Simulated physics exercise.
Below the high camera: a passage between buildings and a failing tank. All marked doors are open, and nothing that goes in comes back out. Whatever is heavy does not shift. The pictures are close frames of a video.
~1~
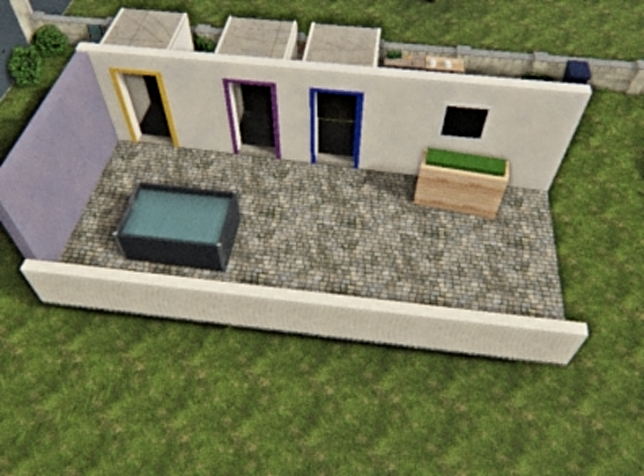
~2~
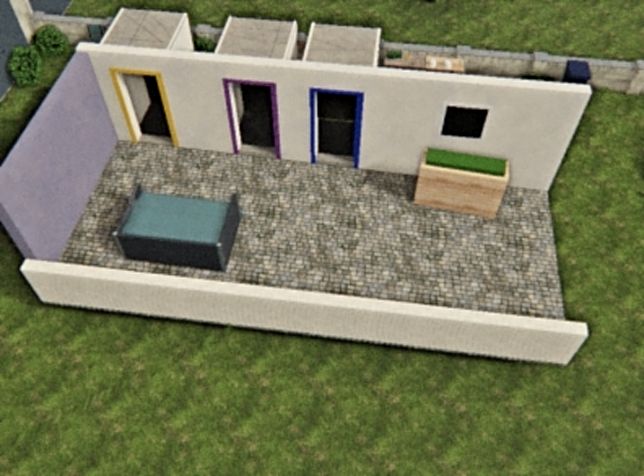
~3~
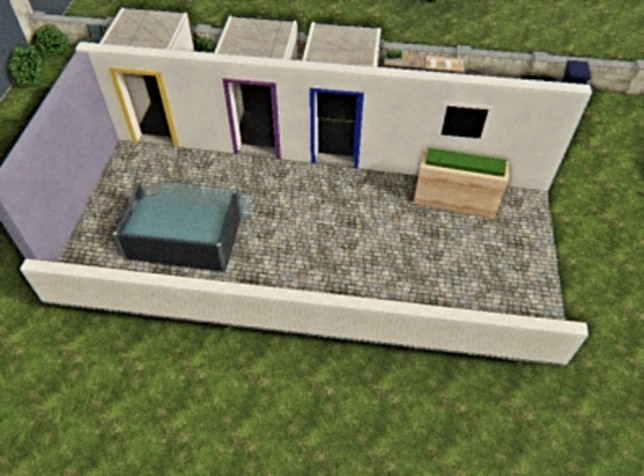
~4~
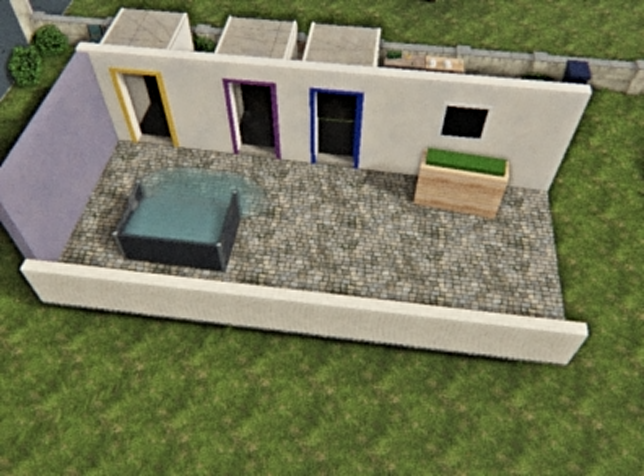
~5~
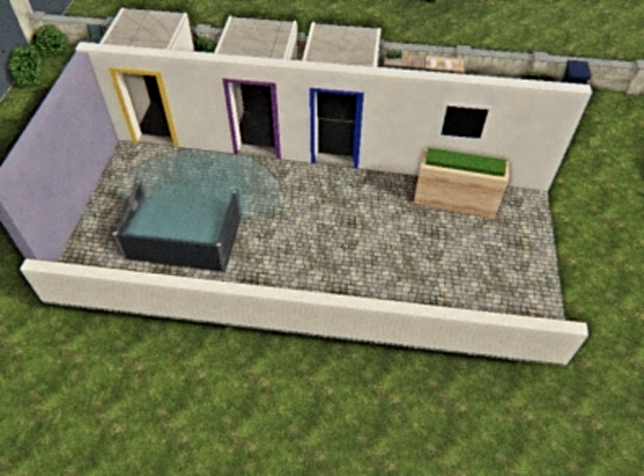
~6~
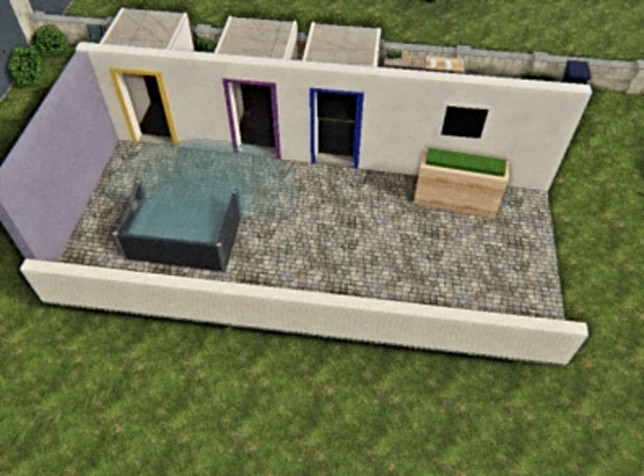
The footage shows a high view of a walled, cobbled yard with yellow, purple and blue doorways, where a dark tank of water sits still, then opens on its far side and water spreads across the paving toward the doorway wall.
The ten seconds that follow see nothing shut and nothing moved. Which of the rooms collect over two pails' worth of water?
The yellow door collects over two pails; the blue door collects two pails or less; the purple door collects over two pails.
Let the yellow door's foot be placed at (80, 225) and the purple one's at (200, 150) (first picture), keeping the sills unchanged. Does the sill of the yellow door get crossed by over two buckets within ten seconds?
Well, the yellow door remains short of it.
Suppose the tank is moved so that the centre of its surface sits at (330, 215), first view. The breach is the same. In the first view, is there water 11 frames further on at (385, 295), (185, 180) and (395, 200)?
Result: Spared; inundated; inundated.
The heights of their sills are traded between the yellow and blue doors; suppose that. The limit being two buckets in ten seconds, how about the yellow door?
Short answer: Yellow gets swamped.
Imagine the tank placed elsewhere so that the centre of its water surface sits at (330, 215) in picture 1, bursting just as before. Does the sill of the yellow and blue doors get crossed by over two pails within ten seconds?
The yellow door remains within limit and the blue door tops the threshold.
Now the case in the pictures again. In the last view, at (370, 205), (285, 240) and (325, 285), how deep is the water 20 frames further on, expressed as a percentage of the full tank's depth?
Estimate: 6, 0, 0 %.
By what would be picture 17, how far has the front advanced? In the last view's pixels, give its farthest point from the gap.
I reckon the front has reached (434, 180) by then.
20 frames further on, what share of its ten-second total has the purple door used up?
Around 100 in a hundred.
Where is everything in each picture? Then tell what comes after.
The water tank at (178, 215) is whole and still, in the first picture.
Water pours out on the water tank's far side and has run to (243, 217), in the second picture.
The front is at (252, 205), out from the gap on the water tank's far side, in the third picture.
Water pours out on the water tank's far side and has run to (261, 190), in the fourth picture.
Water pours out on the water tank's far side and has run to (264, 169), in the fifth picture.
Water pours out on the water tank's far side and has run to (277, 159), in the sixth picture.
A moment on, water covers 25 % of the floor; the yellow door over two buckets in, the blue door wet at the sill, nothing in, the purple door far over two buckets in.
Next, water covers 25 % of the floor; the yellow door far over two buckets in, the blue door wet at the sill, nothing in, the purple door far over two buckets in.
Then, water covers 55 % of the floor; the yellow door far over two buckets in, the blue door wet at the sill, nothing in, the purple door far over two buckets in.
Later, water covers 80 % of the floor; the yellow door far over two buckets in, the blue door wet at the sill, nothing in, the purple door far over two buckets in.
In the end, water covers 75 % of the floor; the yellow door far over two buckets in, the blue door wet at the sill, nothing in, the purple door far over two buckets in.
